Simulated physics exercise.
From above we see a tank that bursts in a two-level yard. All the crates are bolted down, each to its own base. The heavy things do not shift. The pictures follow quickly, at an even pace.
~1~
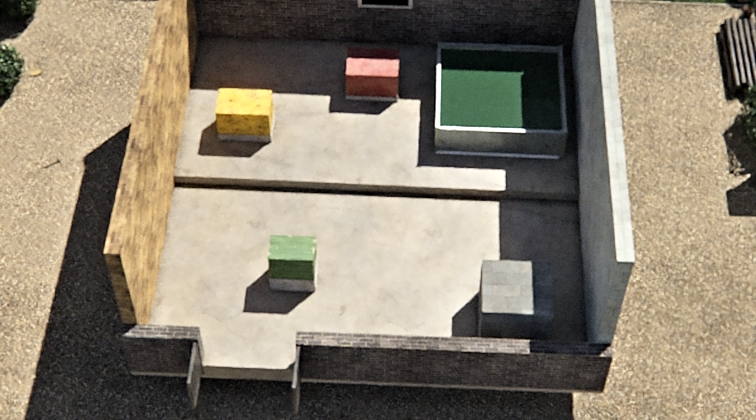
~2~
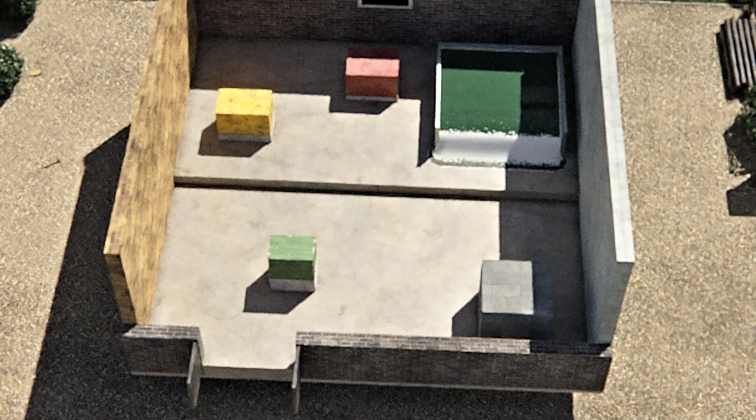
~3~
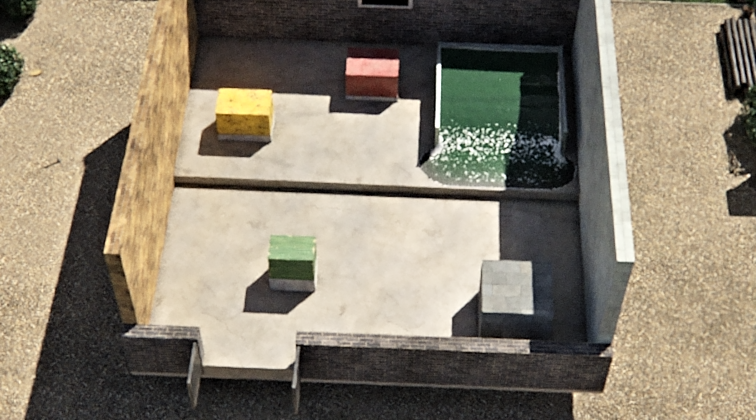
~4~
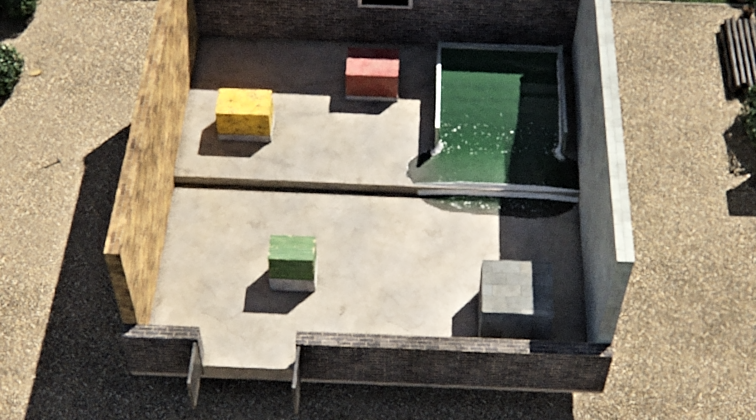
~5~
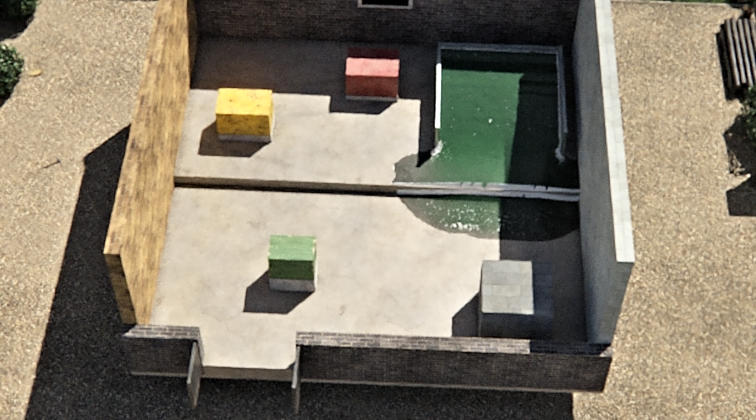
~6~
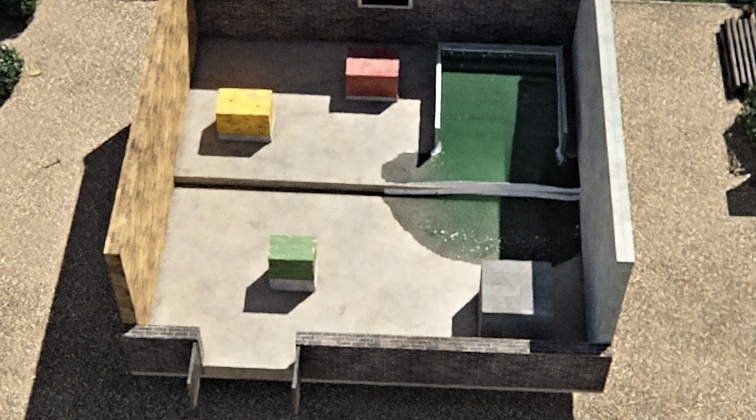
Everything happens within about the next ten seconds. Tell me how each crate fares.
One by one: The yellow crate stays above the water, the green crate stays above the water, the red crate stays above the water.
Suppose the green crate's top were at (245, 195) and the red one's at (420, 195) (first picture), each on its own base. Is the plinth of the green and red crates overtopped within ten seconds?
Note: Green crate untouched, red crate flooded.
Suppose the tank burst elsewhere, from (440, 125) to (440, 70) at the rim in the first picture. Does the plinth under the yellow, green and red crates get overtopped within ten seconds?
In short: The yellow crate takes water; the green crate remains dry; the red crate takes water.
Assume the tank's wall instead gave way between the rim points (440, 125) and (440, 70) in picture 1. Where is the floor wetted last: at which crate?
My pick is the green crate.
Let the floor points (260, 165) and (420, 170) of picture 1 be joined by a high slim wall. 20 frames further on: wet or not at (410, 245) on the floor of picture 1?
By then the spot is wetted.
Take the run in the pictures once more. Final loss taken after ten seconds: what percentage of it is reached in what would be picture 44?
It comes to around 45 per cent.
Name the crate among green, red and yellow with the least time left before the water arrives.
Answer: The one in green.
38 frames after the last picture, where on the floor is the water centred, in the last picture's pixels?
My guess is about (412, 262).
A moment on, water covers 30 % of the floor; the yellow crate not reached, the green crate not reached, the red crate not reached.
Next, water covers 40 % of the floor; the yellow crate not reached, the green crate water round its plinth, the red crate not reached.
Then, water covers 45 % of the floor; the yellow crate not reached, the green crate water round its plinth, the red crate not reached.
Later, water covers 60 % of the floor; the yellow crate not reached, the green crate water round its plinth, the red crate not reached.
In the end, water covers 60 % of the floor; the yellow crate stayed above the water, the green crate stayed above the water, the red crate stayed above the water.
